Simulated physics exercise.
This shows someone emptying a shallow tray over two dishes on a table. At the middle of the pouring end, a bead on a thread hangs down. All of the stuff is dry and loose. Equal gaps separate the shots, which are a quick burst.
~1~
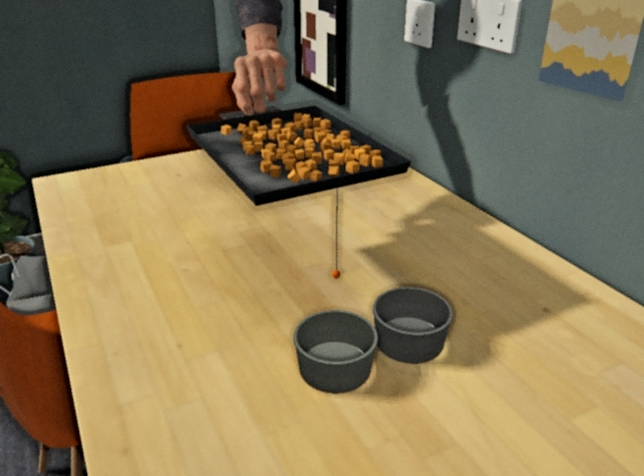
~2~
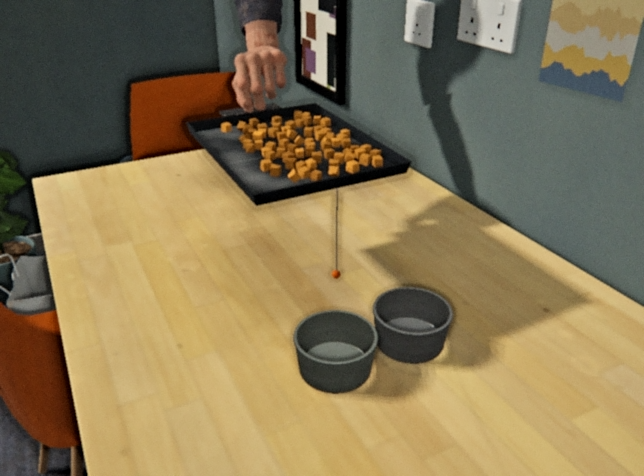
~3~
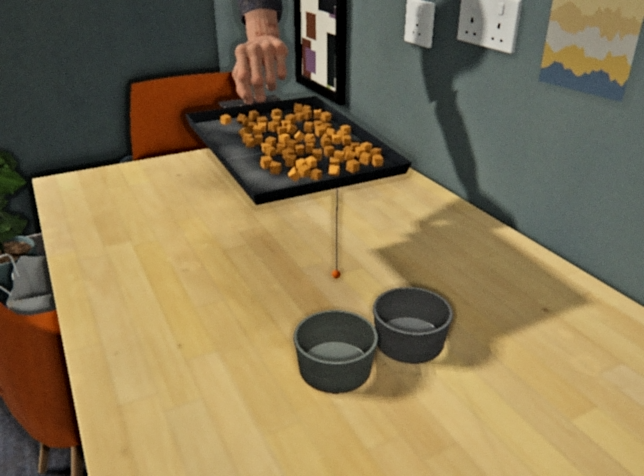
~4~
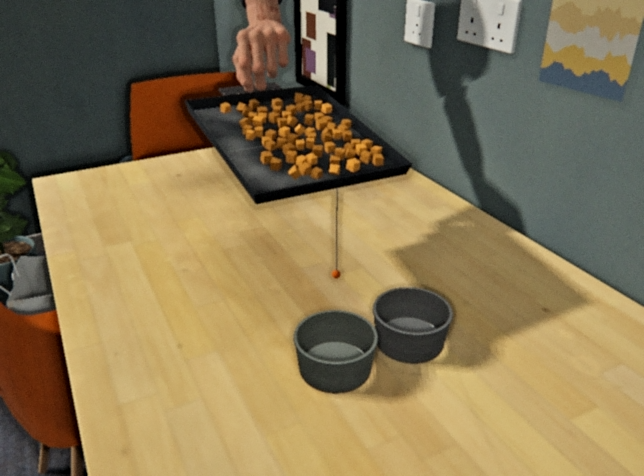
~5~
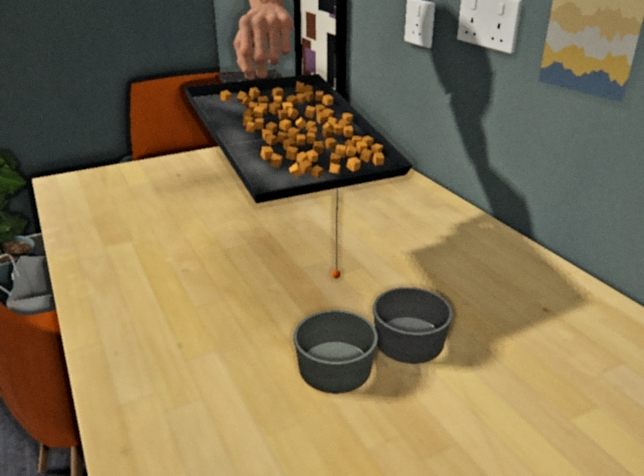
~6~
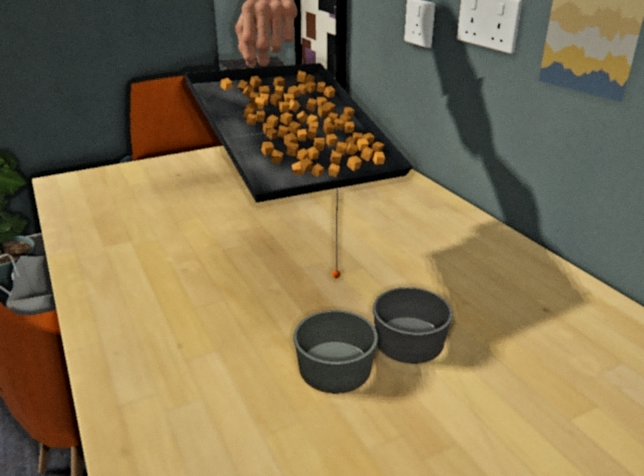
A black tray of orange-brown croutons, gripped at its far edge by a hand, is seen from above over a pale wooden table in a grey-walled room. Two dark round dishes sit below, near a small orange bead on a thread, with orange chairs at left. The hand steadily raises the far edge, the tray's near right corner dips slightly, and its shadow shifts, while the camera stays still.
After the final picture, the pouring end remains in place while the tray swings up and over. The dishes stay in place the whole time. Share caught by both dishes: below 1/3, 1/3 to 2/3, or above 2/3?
The dishes collect at least a third and at most two thirds of the load.
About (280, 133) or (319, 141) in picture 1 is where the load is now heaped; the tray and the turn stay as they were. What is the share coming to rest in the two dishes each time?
You'd see roughly 40 per cent first and roughly 40 per cent second.
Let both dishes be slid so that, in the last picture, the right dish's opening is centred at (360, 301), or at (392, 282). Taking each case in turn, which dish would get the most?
The one on the right side, then the one on the right side.
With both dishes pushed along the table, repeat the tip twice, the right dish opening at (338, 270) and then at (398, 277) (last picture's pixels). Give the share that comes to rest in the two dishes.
Roughly 0% first, roughly 40% second.
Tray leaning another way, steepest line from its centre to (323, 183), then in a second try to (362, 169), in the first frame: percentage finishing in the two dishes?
First heading 50 %, second heading 20 %.
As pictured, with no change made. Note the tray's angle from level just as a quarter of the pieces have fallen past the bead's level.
Around 115°, give or take.
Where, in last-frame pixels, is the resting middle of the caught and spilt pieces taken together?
Somewhere close to (408, 338) in the last picture.
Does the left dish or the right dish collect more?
Looks like the right-placed one wins this one.
Just after the last frame, tray tipped steeply; every one on the tray.
A moment on, tray tipped right over; almost all on the tray; just a few in the left dish; just a few in the right dish; just a few outside both.
Further on, tray tipped past a quarter turn; about a tenth in the left dish; roughly a third in the right dish; roughly half outside both; just a few in the air.
When it is over, tray tipped past a quarter turn; about a tenth in the left dish; roughly a third in the right dish; roughly half outside both.
